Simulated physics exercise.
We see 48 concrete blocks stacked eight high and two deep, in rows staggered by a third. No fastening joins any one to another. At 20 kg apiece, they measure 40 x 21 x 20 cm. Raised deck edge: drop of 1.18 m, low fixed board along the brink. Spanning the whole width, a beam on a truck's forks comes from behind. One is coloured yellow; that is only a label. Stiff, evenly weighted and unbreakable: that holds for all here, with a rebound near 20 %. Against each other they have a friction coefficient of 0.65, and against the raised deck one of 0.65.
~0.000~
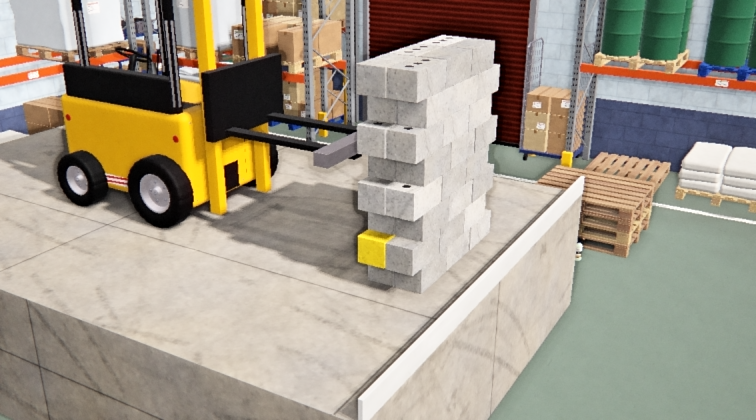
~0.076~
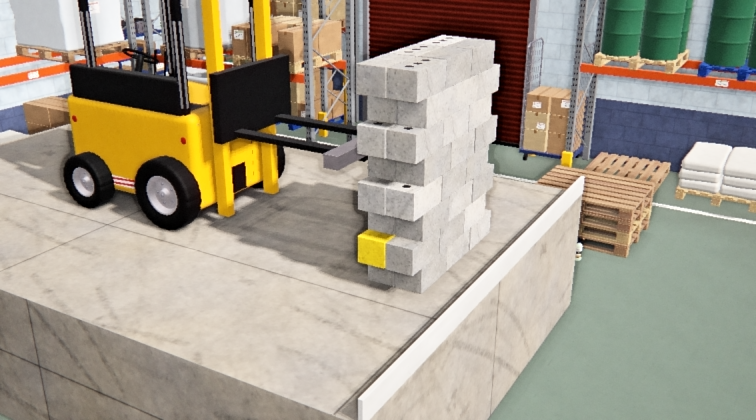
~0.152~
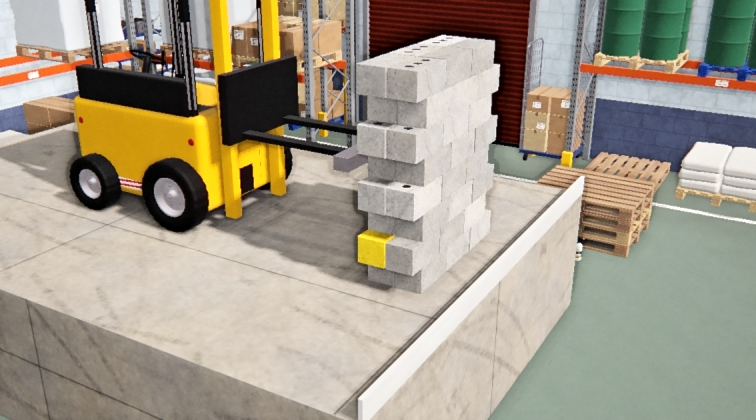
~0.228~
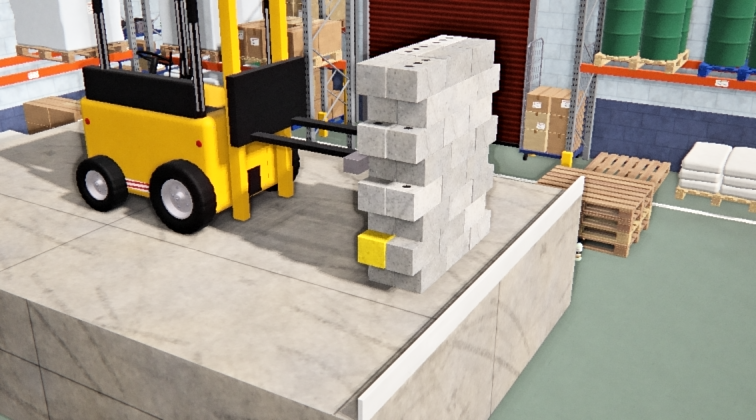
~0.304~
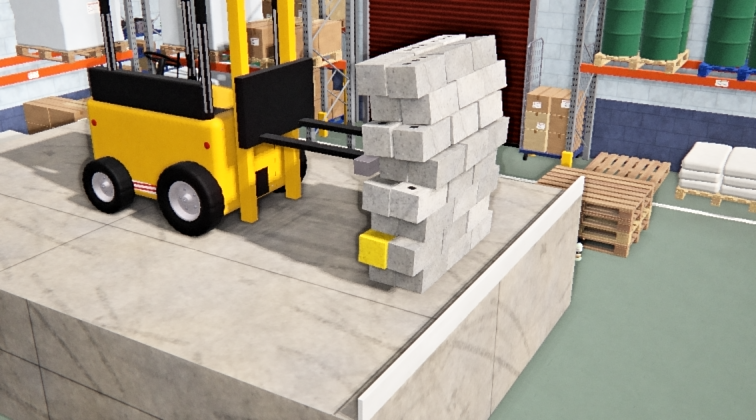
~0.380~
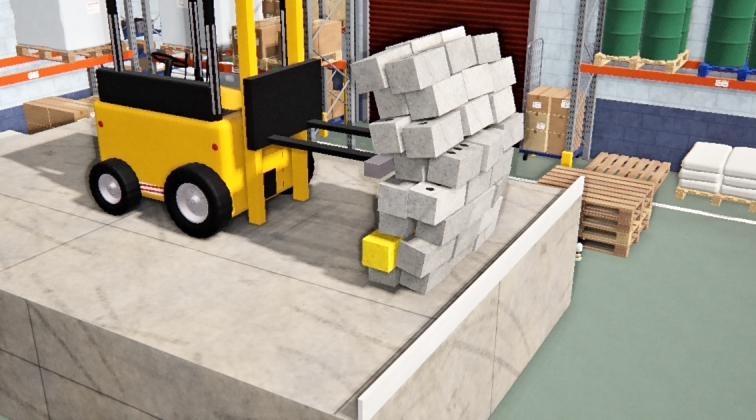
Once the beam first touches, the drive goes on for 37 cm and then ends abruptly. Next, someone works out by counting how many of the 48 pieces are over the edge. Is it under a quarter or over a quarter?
The count is north of a quarter.
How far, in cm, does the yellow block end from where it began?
Yellow 20.
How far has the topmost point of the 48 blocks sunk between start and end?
The top ends up some 100 cm lower.
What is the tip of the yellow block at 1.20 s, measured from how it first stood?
Rotation: Approx. 60°.
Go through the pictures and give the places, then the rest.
In the first frame (places mark the middle of the side facing us), beam (322, 161) 23 cm from the stack; yellow block (371, 253); nothing disturbed.
Beam (332, 162) 15 cm from the stack; yellow block (371, 253), in the second frame.
Beam (342, 164) 7 cm from the stack; yellow block (371, 253), in the third frame.
Beam (352, 167) 8 mm in; yellow block (371, 253), in the fourth frame.
Beam (363, 169) 9 cm in; yellow block (372, 253) shifted 17 mm; steepest lean 10°, the block at (485, 52); 47 disturbed, none over the edge, in the fifth frame.
Beam (373, 171) 17 cm in; yellow block (375, 256) shifted 7 cm; steepest lean 19°, the block at (479, 81); 46 disturbed, none over the edge, in the sixth frame.
After 0.52 s, none of the 48 blocks over the edge, 46 disturbed; yellow block leaning 18°.
After 0.78 s, 3 of the 48 blocks over the edge; yellow block leaning 56°.
After 1.20 s, 22 of the 48 blocks over the edge; yellow block leaning 56°.
After 1.76 s, 28 of the 48 blocks over the edge; yellow block leaning 54°.
By the end (2.3 s), 29 of the 48 blocks over the edge; yellow block leaning 53°. That is 60 per cent. As the last picture would show them, middles, yellow block near (403, 254).
